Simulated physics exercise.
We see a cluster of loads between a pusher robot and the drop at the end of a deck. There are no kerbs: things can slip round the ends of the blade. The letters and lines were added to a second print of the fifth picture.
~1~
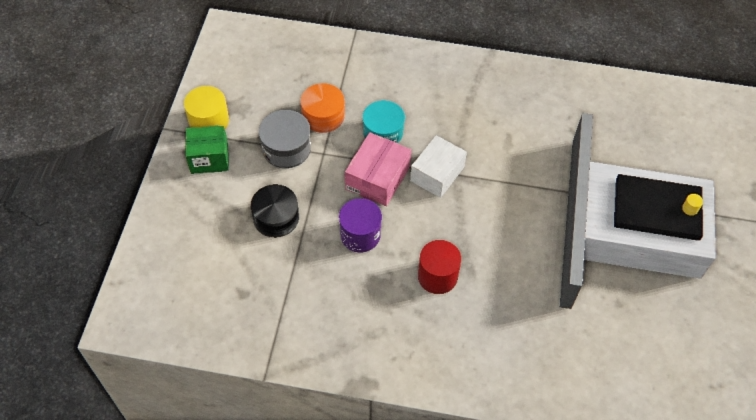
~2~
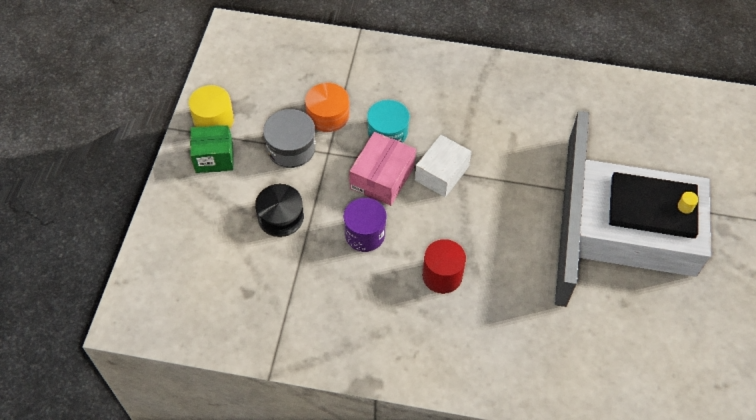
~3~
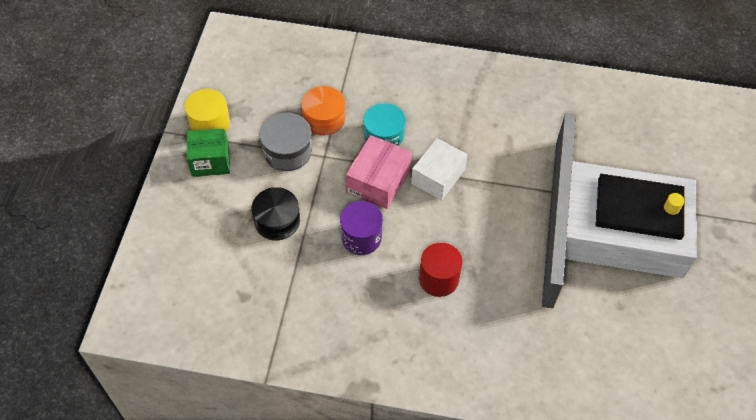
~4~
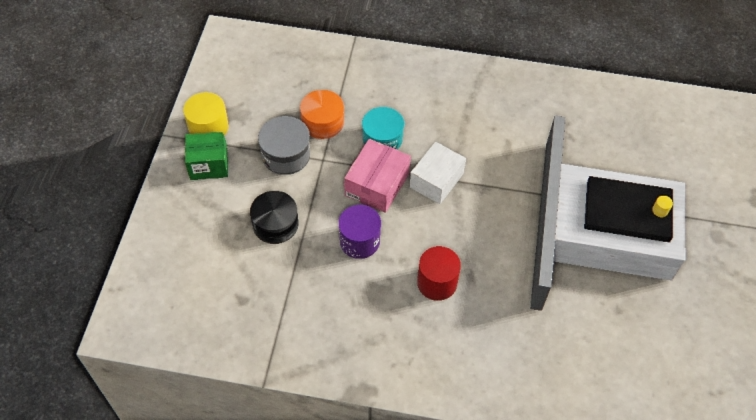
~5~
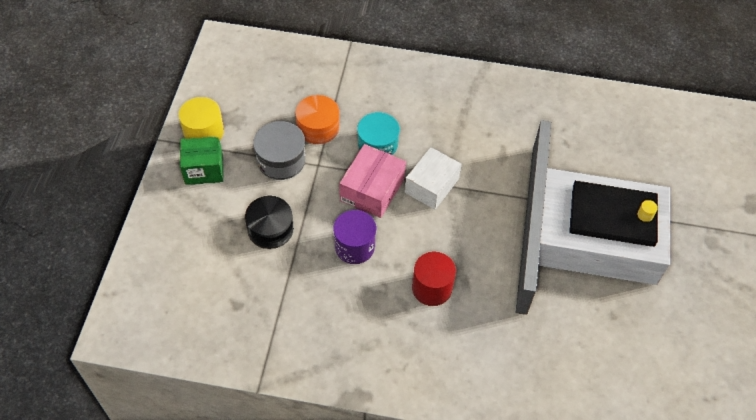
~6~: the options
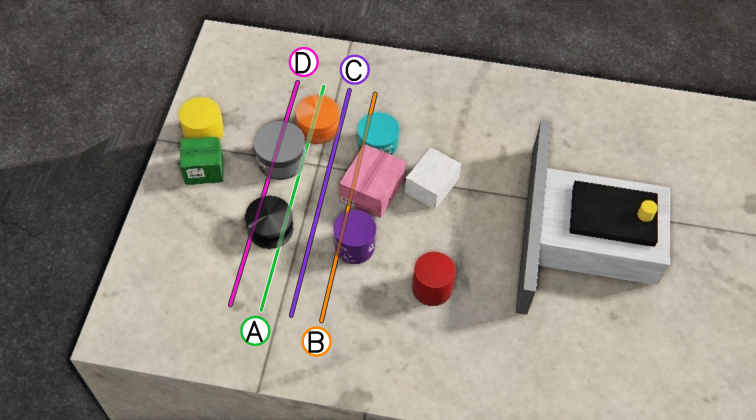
Pusher robot with a flat grey plate creeping left across a pale tiled deck towards a still cluster of coloured canisters and boxes.
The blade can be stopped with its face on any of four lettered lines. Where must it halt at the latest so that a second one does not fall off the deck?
At D, and not beyond.
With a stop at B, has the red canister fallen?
No.
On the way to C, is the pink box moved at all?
Yes.
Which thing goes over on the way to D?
The yellow canister.
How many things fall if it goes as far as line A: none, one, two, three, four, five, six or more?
The count is none.
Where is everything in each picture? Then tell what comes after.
The first picture shows robot (652, 205); pink box (378, 169); grey pail (285, 139).
The second picture shows robot (648, 203); orange canister (328, 108).
The third picture shows robot (634, 204); red canister (440, 270).
The fourth picture shows robot (622, 207); white crate (438, 173).
The fifth picture shows robot (608, 211); green parcel (202, 161); yellow canister (202, 123); pink box (373, 181).
On the marked copy, A at (295, 189); B at (351, 198); C at (323, 194); D at (267, 184).
With D. Early on, robot (507, 195); red canister (397, 273); white crate (416, 179).
Further on, robot (407, 179); green parcel (197, 161); grey pail (238, 143).
At the end, robot (334, 167); yellow canister over the edge; grey pail (169, 134); one fallen.
As for the rest, A is within the limit but short; B is within the limit but short; C is within the limit but short.
